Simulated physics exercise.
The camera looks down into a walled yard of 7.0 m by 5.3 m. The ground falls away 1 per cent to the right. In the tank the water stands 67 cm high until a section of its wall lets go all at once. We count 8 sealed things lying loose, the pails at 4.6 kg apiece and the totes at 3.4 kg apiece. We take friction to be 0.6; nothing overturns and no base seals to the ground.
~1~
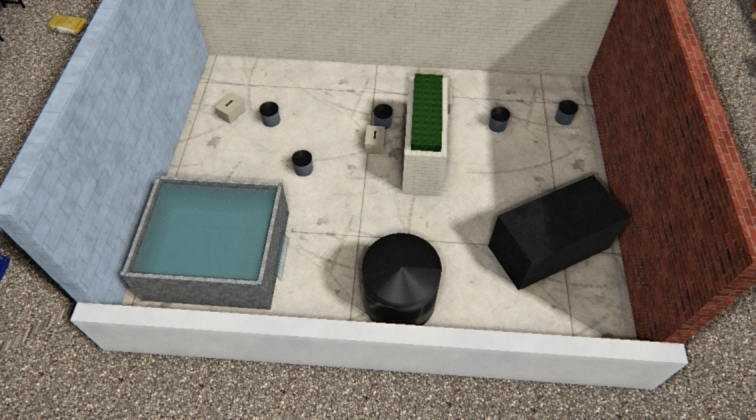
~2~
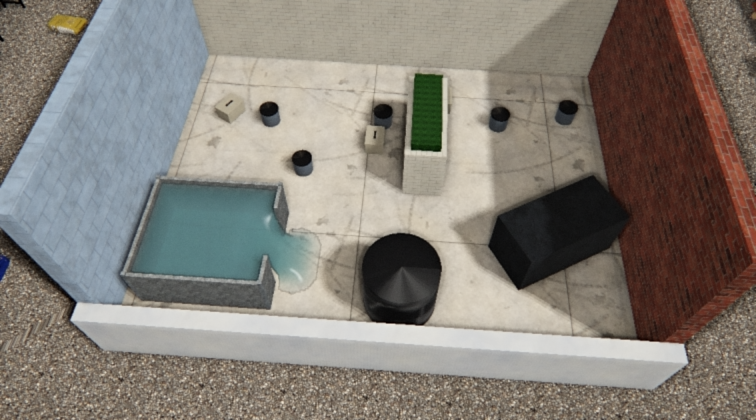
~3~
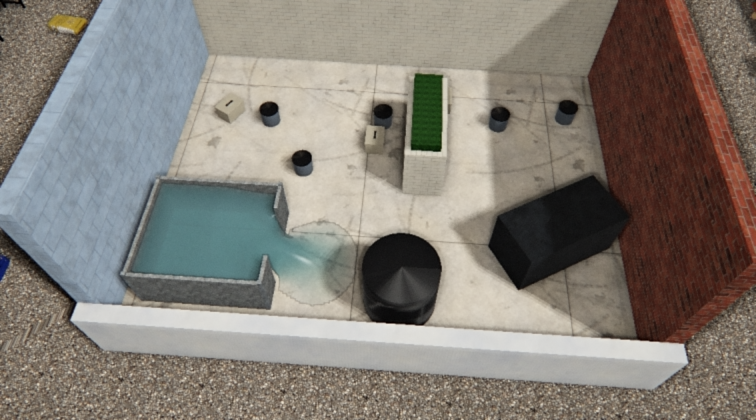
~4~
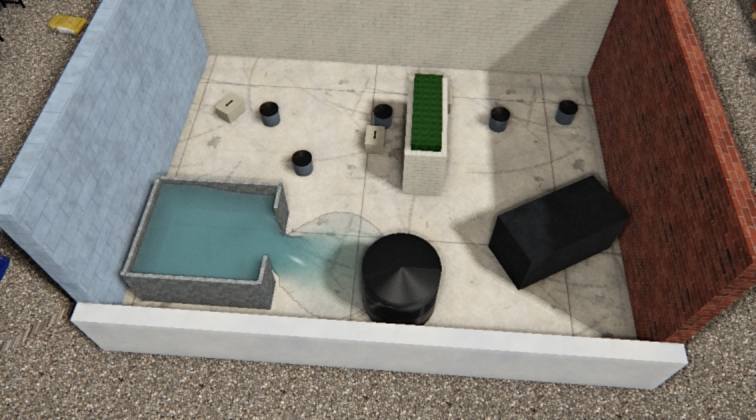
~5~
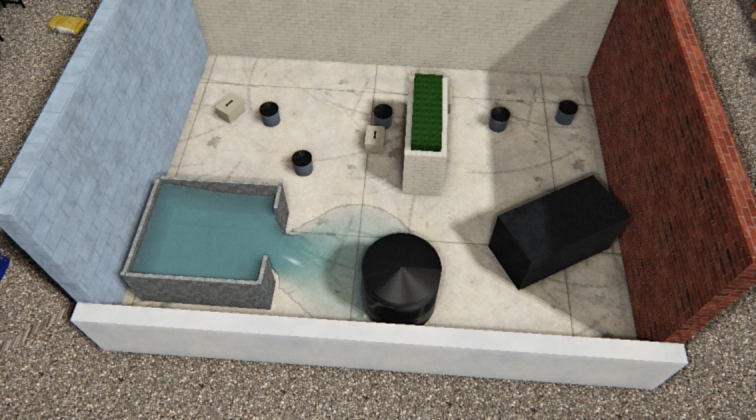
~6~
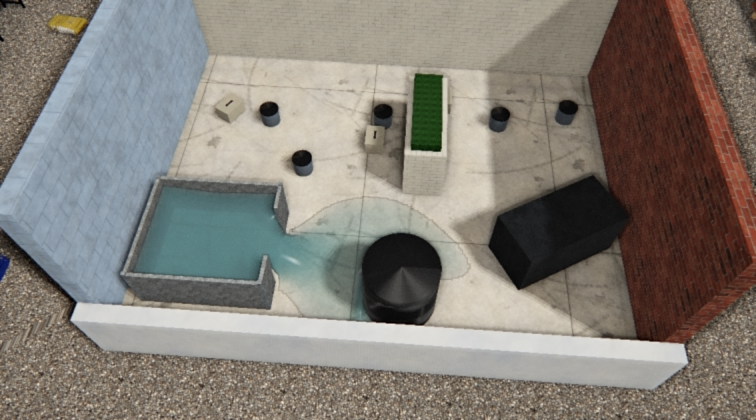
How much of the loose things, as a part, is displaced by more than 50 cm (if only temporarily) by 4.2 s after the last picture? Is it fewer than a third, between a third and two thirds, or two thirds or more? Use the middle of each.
Fewer than a third.
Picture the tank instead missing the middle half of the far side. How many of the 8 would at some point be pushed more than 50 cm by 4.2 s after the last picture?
The count would be 8.
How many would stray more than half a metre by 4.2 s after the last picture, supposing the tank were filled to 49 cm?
In that case the number is 1.
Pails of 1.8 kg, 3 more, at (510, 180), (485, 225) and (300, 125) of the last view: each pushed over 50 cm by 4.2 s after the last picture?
One after another they come out above it, above it, inside the limit.
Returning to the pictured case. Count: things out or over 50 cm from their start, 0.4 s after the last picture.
0.
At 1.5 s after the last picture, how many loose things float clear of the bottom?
Count at that moment: 0.
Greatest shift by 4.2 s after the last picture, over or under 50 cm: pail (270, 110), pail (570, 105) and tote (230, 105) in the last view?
Listed in sequence: Lower; higher; lower for the last.
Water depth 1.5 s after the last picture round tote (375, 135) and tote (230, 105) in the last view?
Some 3 cm at the first, some 0 cm at the second.
Then, 0.4 s after the last picture 0 of 8 are over 50 cm from their spots; 0 afloat.
Then, 1.5 s after the last picture 0 of 8 are over 50 cm from their spots; 0 afloat.
Then, 2.8 s after the last picture 1 of 8 are over 50 cm from their spots; 0 afloat.
Then, 4.2 s after the last picture 1 of 8 are over 50 cm from their spots, and 1 have been at some point; 0 afloat.
